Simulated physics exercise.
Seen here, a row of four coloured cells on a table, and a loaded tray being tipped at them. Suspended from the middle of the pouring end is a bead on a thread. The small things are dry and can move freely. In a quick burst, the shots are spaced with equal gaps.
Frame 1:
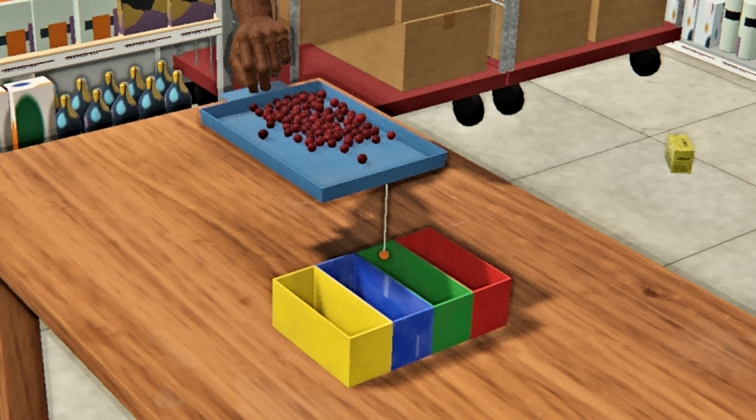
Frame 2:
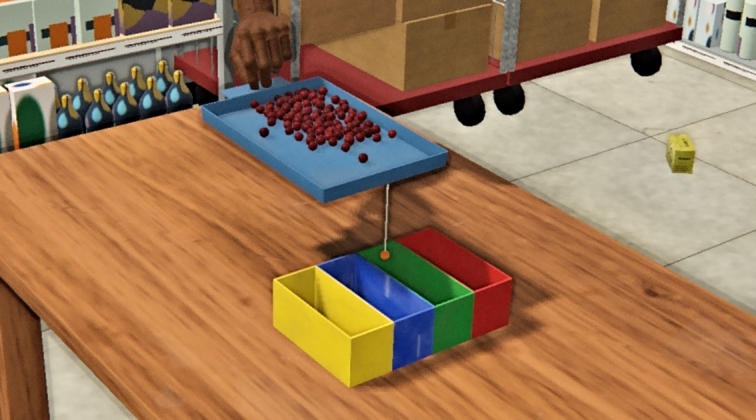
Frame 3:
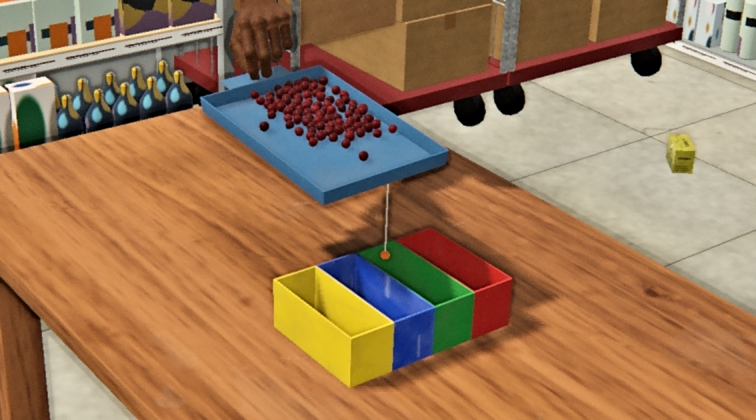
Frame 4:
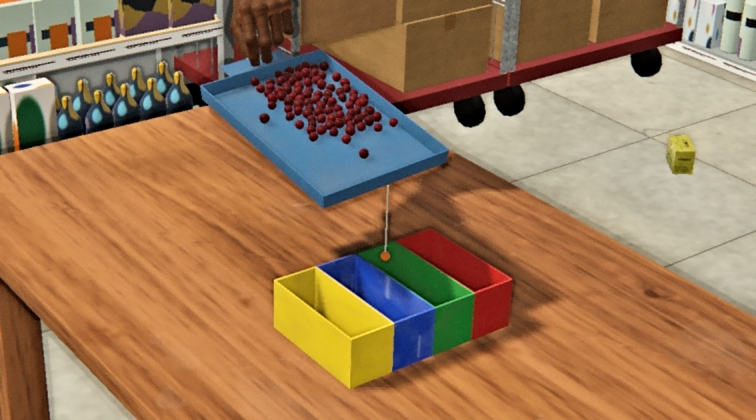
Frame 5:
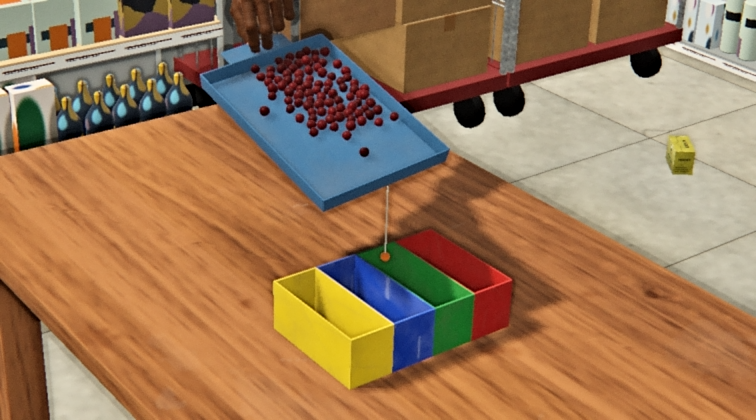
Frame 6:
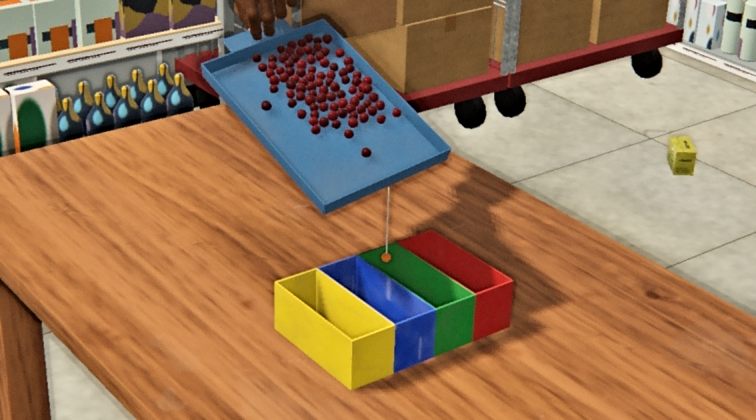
At first, a hand holds the far end of a blue tray of small dark red fruits above yellow, blue, green and red cells on a wooden table, a bead hanging beneath the tray. Then the hand lifts that end, steepening the tray gradually, while the fruits stay clustered on it.
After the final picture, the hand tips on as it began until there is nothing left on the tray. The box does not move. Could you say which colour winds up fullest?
The yellow cell winds up fullest.
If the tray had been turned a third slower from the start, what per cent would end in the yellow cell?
I'd say 50 percent or thereabouts.
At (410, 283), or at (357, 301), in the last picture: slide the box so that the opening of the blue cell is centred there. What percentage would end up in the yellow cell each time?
First some 50, then 20 per cent.
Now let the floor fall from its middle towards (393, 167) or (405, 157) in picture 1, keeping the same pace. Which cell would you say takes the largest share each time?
The red cell, then that red cell.
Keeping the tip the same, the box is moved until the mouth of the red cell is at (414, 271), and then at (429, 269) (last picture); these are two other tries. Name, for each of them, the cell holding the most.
The cell in blue, then the cell in blue.
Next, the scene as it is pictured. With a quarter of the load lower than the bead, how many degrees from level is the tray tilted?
The angle is roughly 80° at that point.
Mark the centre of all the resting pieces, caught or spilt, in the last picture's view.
It settles centred around (355, 344).
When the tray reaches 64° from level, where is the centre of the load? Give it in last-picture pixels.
Mark it at roughly (343, 181) in the final frame.
Soon after the last picture, tray tipped steeply; nearly all on the tray; a stray few in the yellow cell; a small part falling or outside the box.
A little later, tray tipped past a quarter turn; about two thirds on the tray; about a quarter in the yellow cell; a small part in the blue cell; a stray few in the green cell; a small part falling or outside the box.
Later still, tray tipped past a quarter turn; about half in the yellow cell; about a third in the blue cell; a small part in the green cell; a stray few falling or outside the box.
At rest, tray tipped past a quarter turn; about half in the yellow cell; about a third in the blue cell; a small part in the green cell; none in the red cell; a stray few outside the box.
